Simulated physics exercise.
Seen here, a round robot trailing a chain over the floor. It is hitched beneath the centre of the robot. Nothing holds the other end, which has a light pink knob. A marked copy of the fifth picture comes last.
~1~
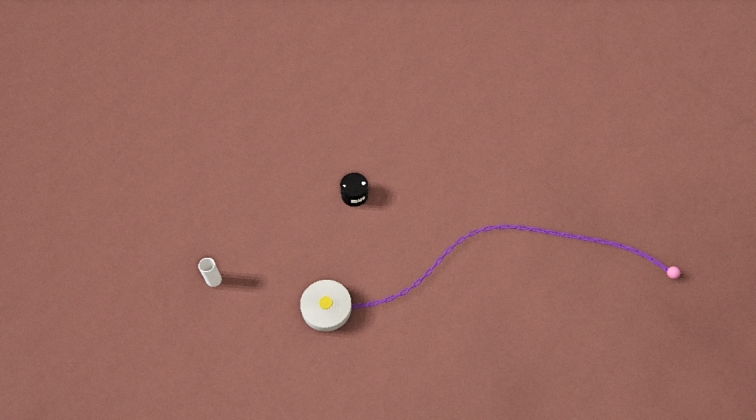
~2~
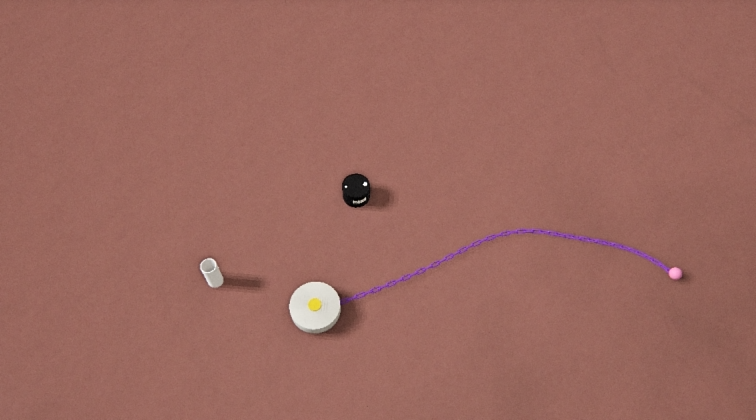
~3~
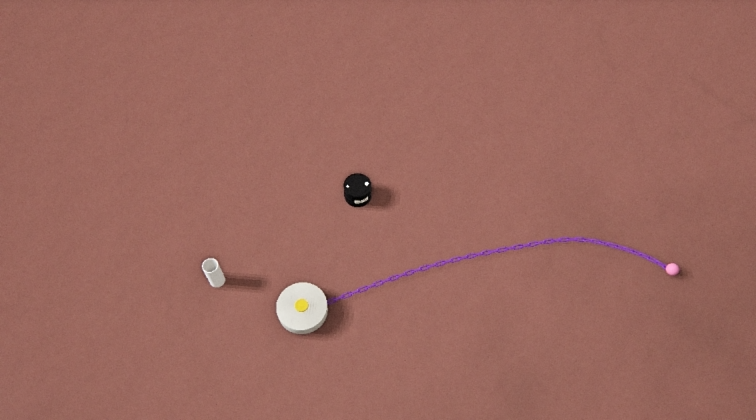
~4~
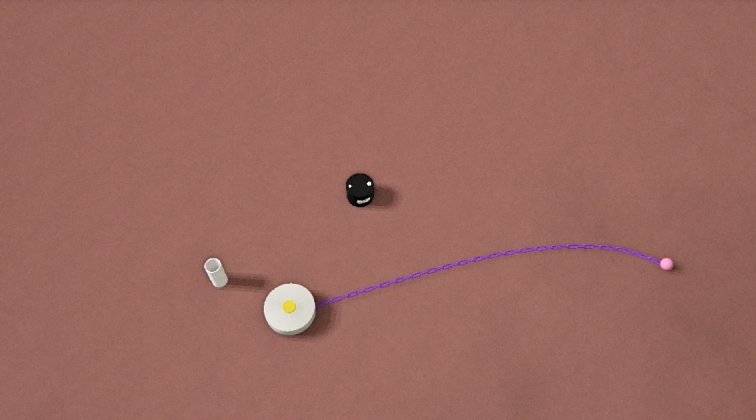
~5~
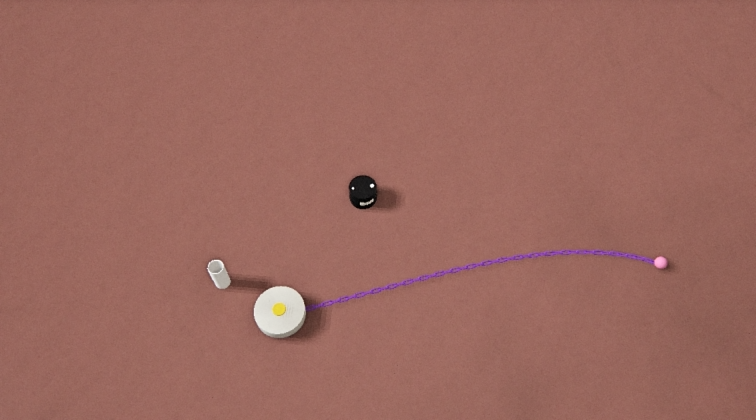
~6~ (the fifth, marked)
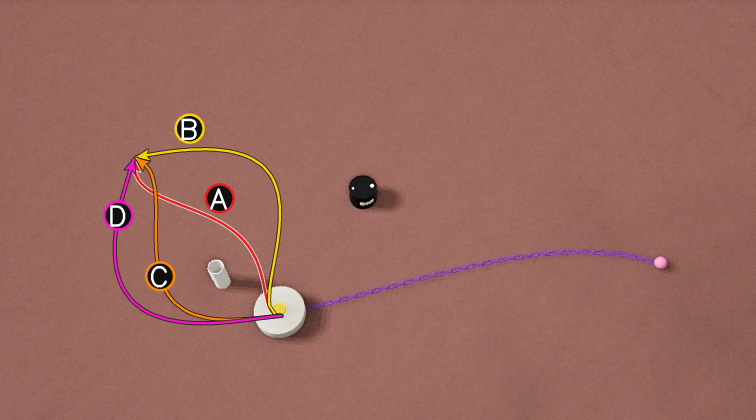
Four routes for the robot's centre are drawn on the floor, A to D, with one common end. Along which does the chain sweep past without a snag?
Only A misses them all.
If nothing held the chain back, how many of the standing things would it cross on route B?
In all, one.
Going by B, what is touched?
The black pot.
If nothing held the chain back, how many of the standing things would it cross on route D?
One.
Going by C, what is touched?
It meets the white post.
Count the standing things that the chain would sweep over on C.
One.
On the marked copy, A from (281, 316) via (220, 222) to (134, 159); B from (281, 316) via (272, 178) to (136, 157); C from (281, 316) via (159, 271) to (136, 158); D from (281, 316) via (124, 291) to (134, 159).
With A. Early on, robot (241, 235), middle of the chain (430, 269), free end (619, 256).
Further on, robot (161, 194), middle of the chain (341, 239), free end (527, 259).
At the end, robot (132, 153), middle of the chain (290, 223), free end (471, 254); nothing has been touched.
As for the rest, B meets the black pot; C meets the white post; D meets the white post.
